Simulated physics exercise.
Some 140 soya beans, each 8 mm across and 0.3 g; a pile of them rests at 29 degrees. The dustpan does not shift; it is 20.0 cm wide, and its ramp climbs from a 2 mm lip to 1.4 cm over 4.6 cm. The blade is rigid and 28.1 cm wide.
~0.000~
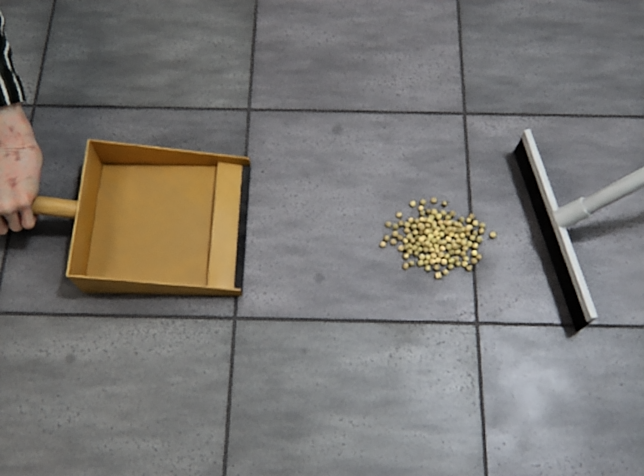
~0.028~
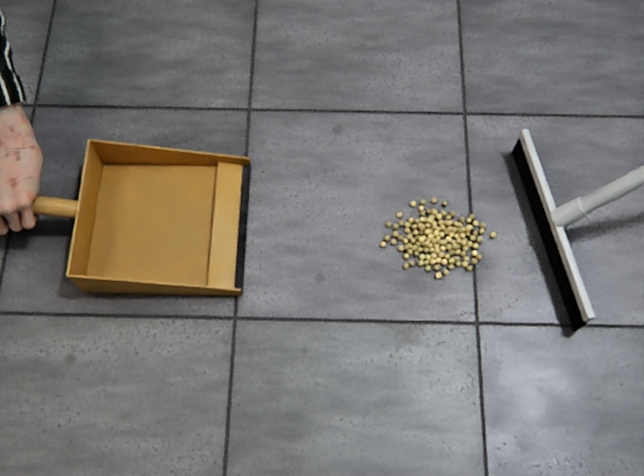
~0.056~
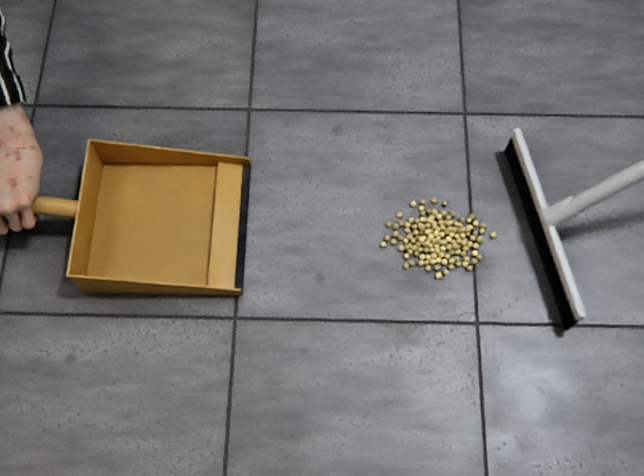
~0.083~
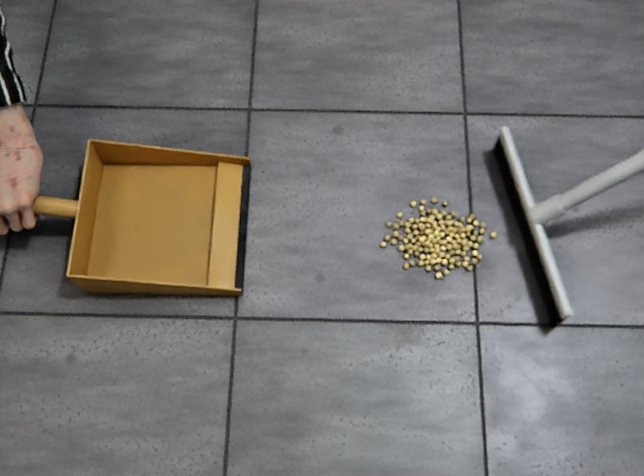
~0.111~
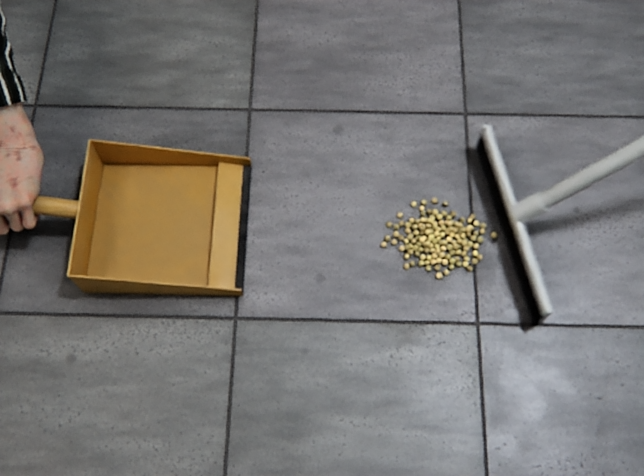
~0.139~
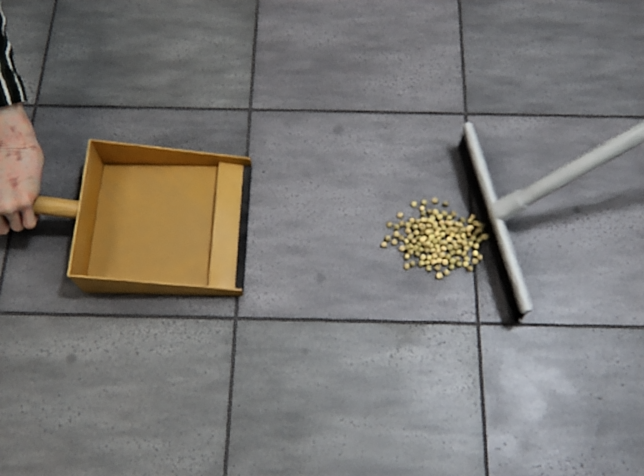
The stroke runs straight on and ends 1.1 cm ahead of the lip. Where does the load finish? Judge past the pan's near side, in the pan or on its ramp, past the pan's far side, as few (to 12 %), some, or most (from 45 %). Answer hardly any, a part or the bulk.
Past the pan's near side: A part; in the pan or on its ramp: A part; past the pan's far side: Hardly any.
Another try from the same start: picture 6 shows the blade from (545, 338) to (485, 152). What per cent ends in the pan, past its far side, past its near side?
Pan 15, far 0, near 55.
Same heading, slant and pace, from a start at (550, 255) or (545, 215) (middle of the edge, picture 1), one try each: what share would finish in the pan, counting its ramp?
Some 30 and 20 per cent.
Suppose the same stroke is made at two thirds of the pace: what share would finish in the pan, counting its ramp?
Then about 15 per cent.
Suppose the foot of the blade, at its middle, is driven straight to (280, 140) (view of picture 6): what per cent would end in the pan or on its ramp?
About 15 per cent.
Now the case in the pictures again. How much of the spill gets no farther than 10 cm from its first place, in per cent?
Some 0 per cent.
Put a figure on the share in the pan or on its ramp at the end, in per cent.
Some 25 per cent.
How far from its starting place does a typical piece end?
Some 30 cm.
After 0.30 s, middle of the blade 19 cm from the lip; 0 % over the lip, far side 0 %, near side 5 %.
After 0.41 s, middle of the blade 9 cm from the lip; 0 % over the lip, far side 5 %, near side 15 %.
Then, at 0.65 s, middle of the blade 4 cm from the lip; 40 % over the lip, far side 5 %, near side 25 %.
At rest (1.9 s), near side 25 %, pan 25 %, far side 5 %, in front of the lip or behind the blade 45 %.
